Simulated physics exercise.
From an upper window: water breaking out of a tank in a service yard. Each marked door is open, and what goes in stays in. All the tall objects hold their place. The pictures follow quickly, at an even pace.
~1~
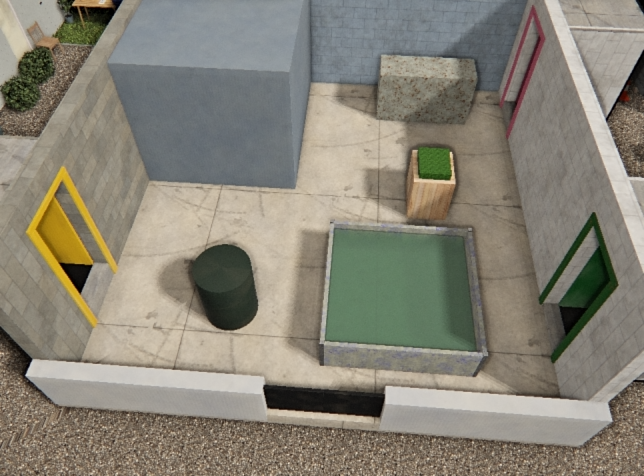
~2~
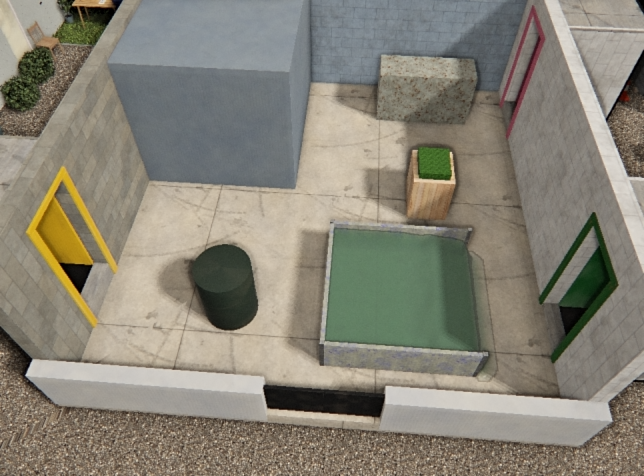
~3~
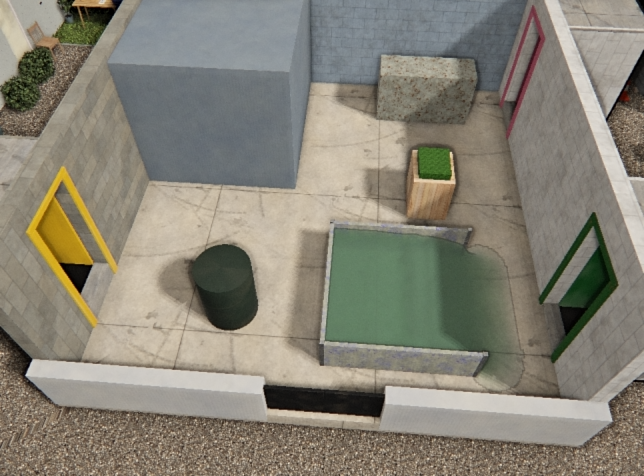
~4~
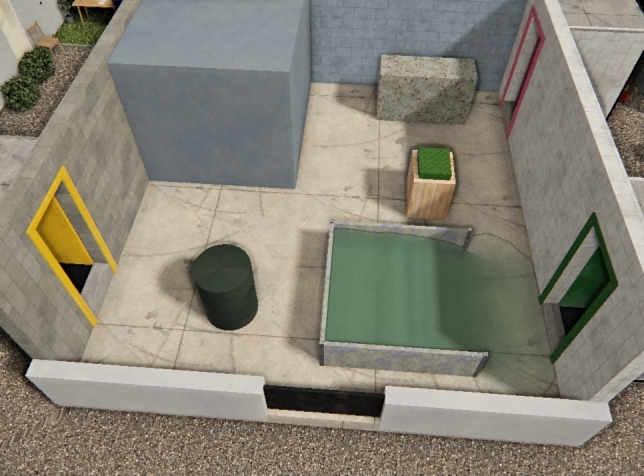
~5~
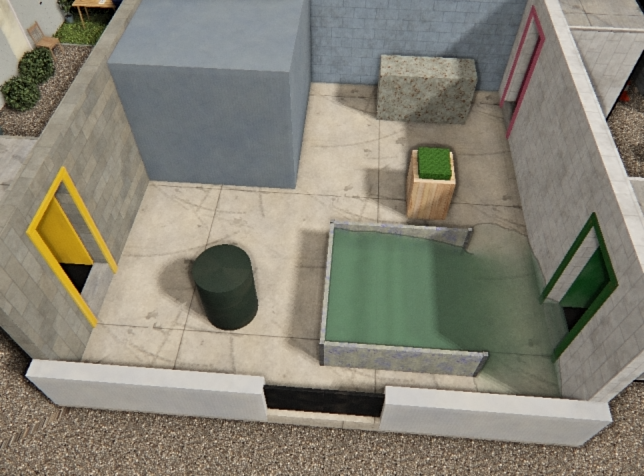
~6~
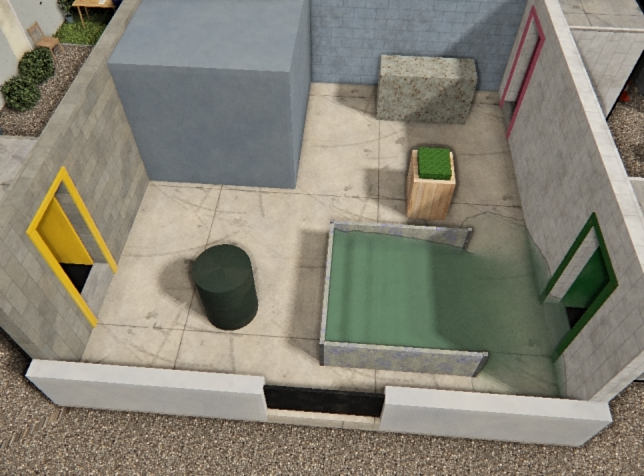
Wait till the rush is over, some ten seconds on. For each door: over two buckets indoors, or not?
The green door lets in a lot; the yellow door admits no more than that; the pink door admits no more than that.
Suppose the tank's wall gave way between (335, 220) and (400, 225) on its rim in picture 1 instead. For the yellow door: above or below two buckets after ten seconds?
Then: The yellow one stays under.
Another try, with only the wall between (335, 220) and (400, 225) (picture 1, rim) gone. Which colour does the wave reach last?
It is the green one.
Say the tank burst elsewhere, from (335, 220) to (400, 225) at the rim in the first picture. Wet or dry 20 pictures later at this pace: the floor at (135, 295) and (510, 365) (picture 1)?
In that order: No water, free of water.
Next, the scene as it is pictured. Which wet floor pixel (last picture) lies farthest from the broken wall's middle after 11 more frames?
Close to (501, 119).
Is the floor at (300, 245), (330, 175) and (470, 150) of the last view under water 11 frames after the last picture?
One after the other: Free of water, clear, awash.
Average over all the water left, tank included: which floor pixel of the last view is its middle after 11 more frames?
Near (459, 302).
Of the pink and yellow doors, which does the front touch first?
First comes the one in pink.
A moment on, water covers 15 % of the floor; the green door far over two buckets in, the yellow door not reached, the pink door not reached.
Next, water covers 25 % of the floor; the green door far over two buckets in, the yellow door not reached, the pink door wet at the sill, nothing in.
Then, water covers 45 % of the floor; the green door far over two buckets in, the yellow door not reached, the pink door wet at the sill, nothing in.
Later, water covers 70 % of the floor; the green door far over two buckets in, the yellow door wet at the sill, nothing in, the pink door wet at the sill, nothing in.
In the end, water covers 100 % of the floor; the green door far over two buckets in, the yellow door wet at the sill, nothing in, the pink door wet at the sill, nothing in.
